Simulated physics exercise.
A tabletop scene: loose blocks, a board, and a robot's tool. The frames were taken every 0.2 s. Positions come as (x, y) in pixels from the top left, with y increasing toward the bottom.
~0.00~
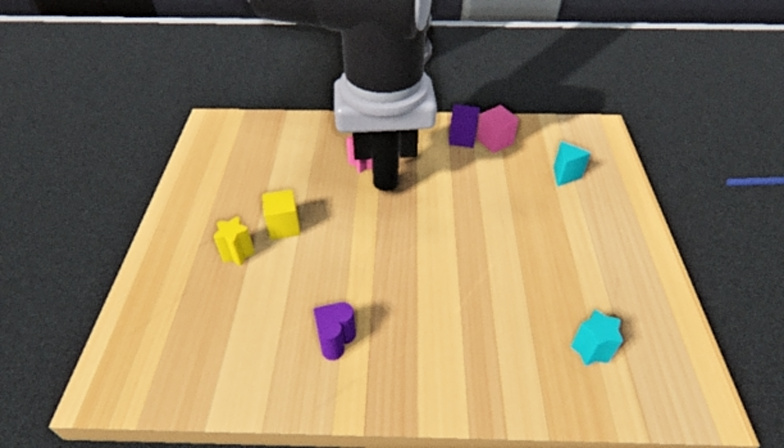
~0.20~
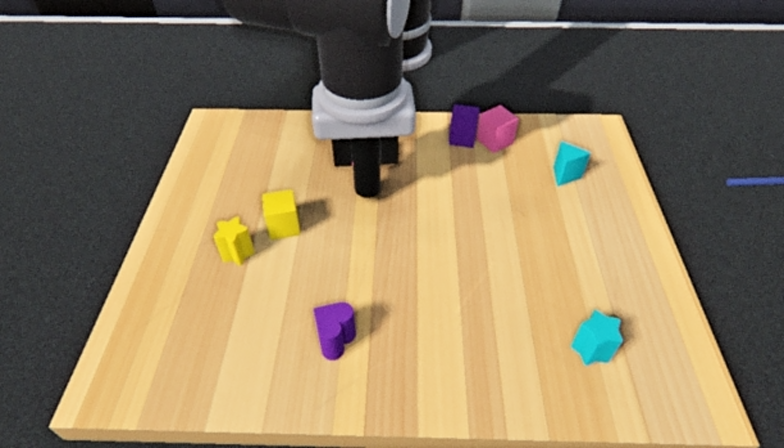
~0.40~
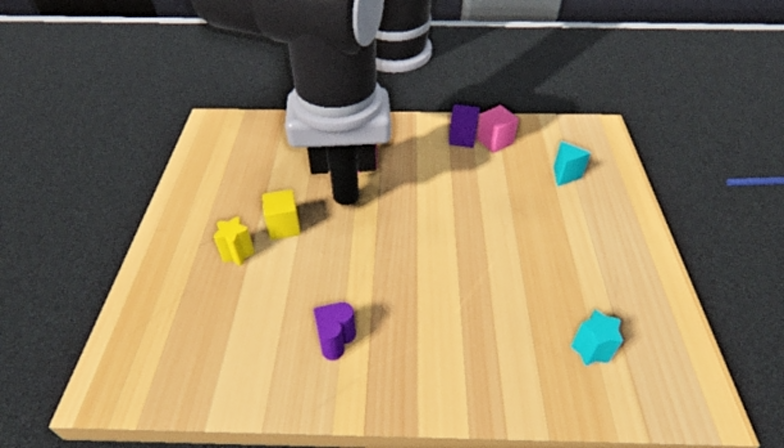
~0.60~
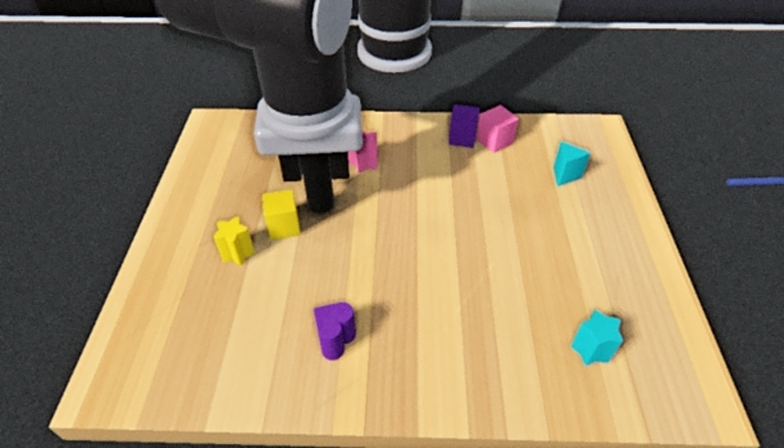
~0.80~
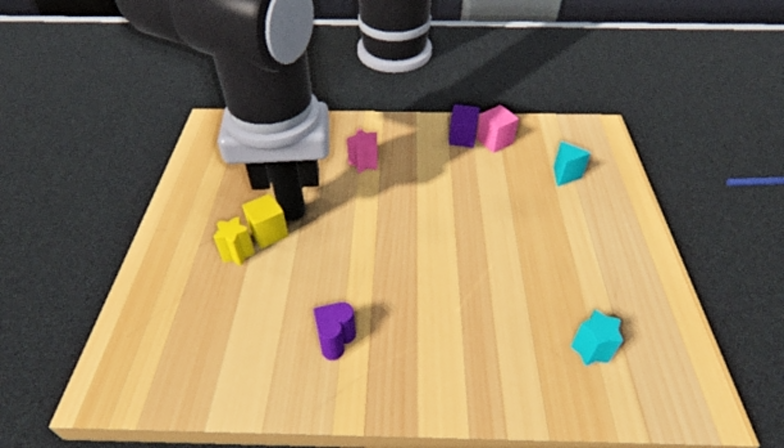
A black and grey robot arm reaches down over a pale wooden board on a dark surface, seen from above at a fixed angle. A yellow star and cube sit at left, a purple heart near the front, pink and dark purple blocks at the back, and two cyan blocks at right. The arm's tool slides left, uncovering a pink block, and nudges the yellow cube towards the star.
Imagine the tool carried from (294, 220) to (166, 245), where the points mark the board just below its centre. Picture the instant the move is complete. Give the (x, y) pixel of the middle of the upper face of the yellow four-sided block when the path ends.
It sits at (197, 235).
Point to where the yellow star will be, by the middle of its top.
It should be at about (199, 259).
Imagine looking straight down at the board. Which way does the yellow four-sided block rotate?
The block spins anticlockwise.
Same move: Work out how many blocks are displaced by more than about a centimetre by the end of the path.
Two of them.
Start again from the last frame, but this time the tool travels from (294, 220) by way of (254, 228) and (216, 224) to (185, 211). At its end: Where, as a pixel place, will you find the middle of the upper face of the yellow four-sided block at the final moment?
Put as a pixel place, it's (214, 224).
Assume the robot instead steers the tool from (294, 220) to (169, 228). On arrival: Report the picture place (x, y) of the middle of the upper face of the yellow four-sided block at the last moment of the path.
My best guess is (217, 221).
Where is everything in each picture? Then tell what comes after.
Tool tip at (386, 183); block tops, yellow star at (230, 229); yellow four-sided block at (279, 202), in the first frame.
Tool at (368, 189); blocks unchanged, in the second frame.
Tool at (346, 196); blocks unchanged, in the third frame.
Tool at (321, 204); blocks unchanged, in the fourth frame.
Tool at (292, 212); yellow star at (230, 229); yellow four-sided block at (263, 208), in the fifth frame.
What follows on the original path. One third of the way, tool at (249, 220); yellow star at (208, 246), turned 30° anticlockwise; yellow four-sided block at (222, 223), turned 35° anticlockwise.
Two thirds of the way, tool at (207, 228); yellow star at (199, 258), turned 60° anticlockwise; yellow four-sided block at (198, 235), turned 65° anticlockwise.
At the end, tool at (162, 236); yellow star at (199, 259), turned 60° anticlockwise; yellow four-sided block at (197, 235), turned 70° anticlockwise.
